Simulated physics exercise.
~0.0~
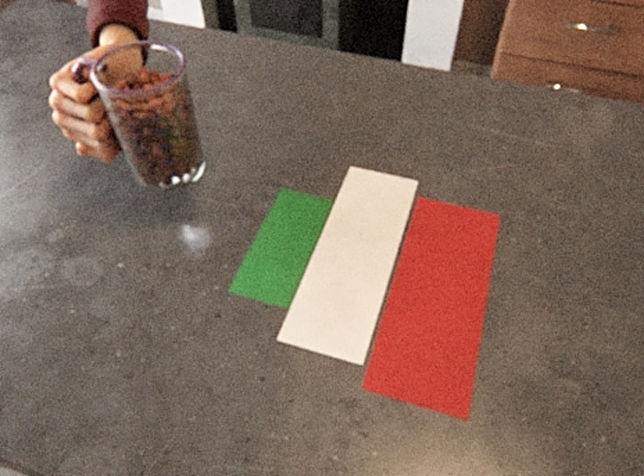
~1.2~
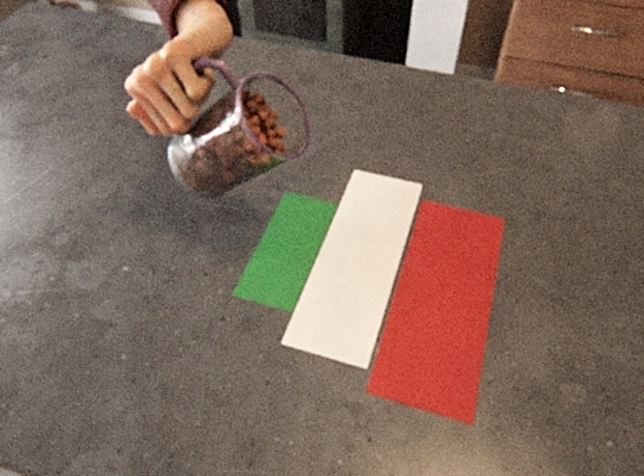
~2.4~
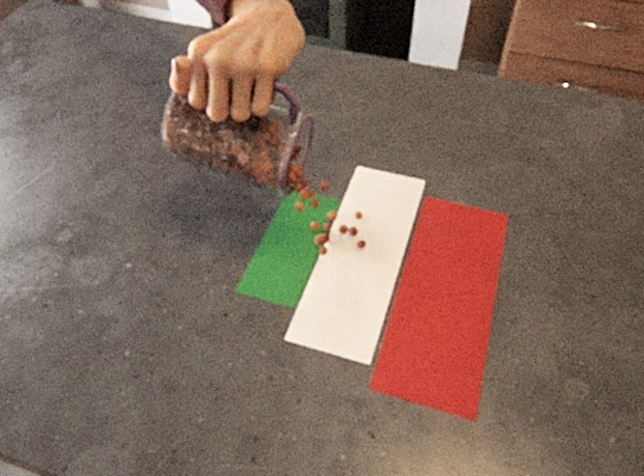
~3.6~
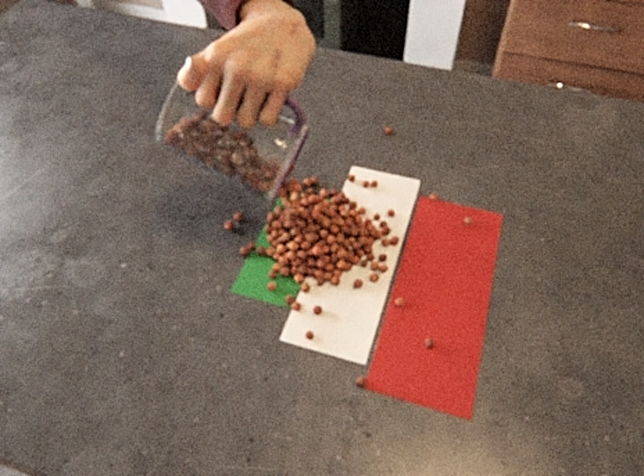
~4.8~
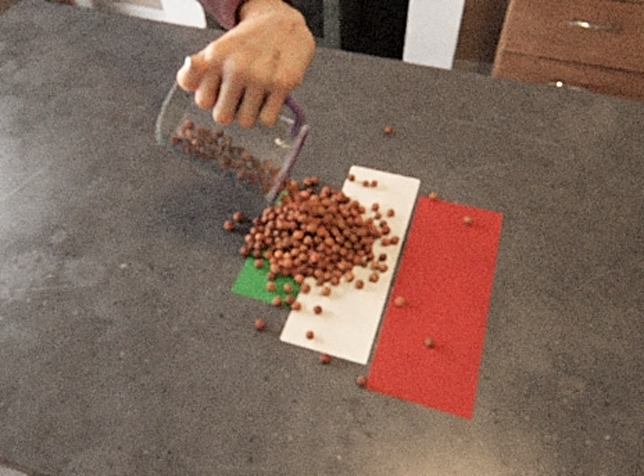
A hand tips a clear jug, pouring brown pellets into a pile across green and white mats.
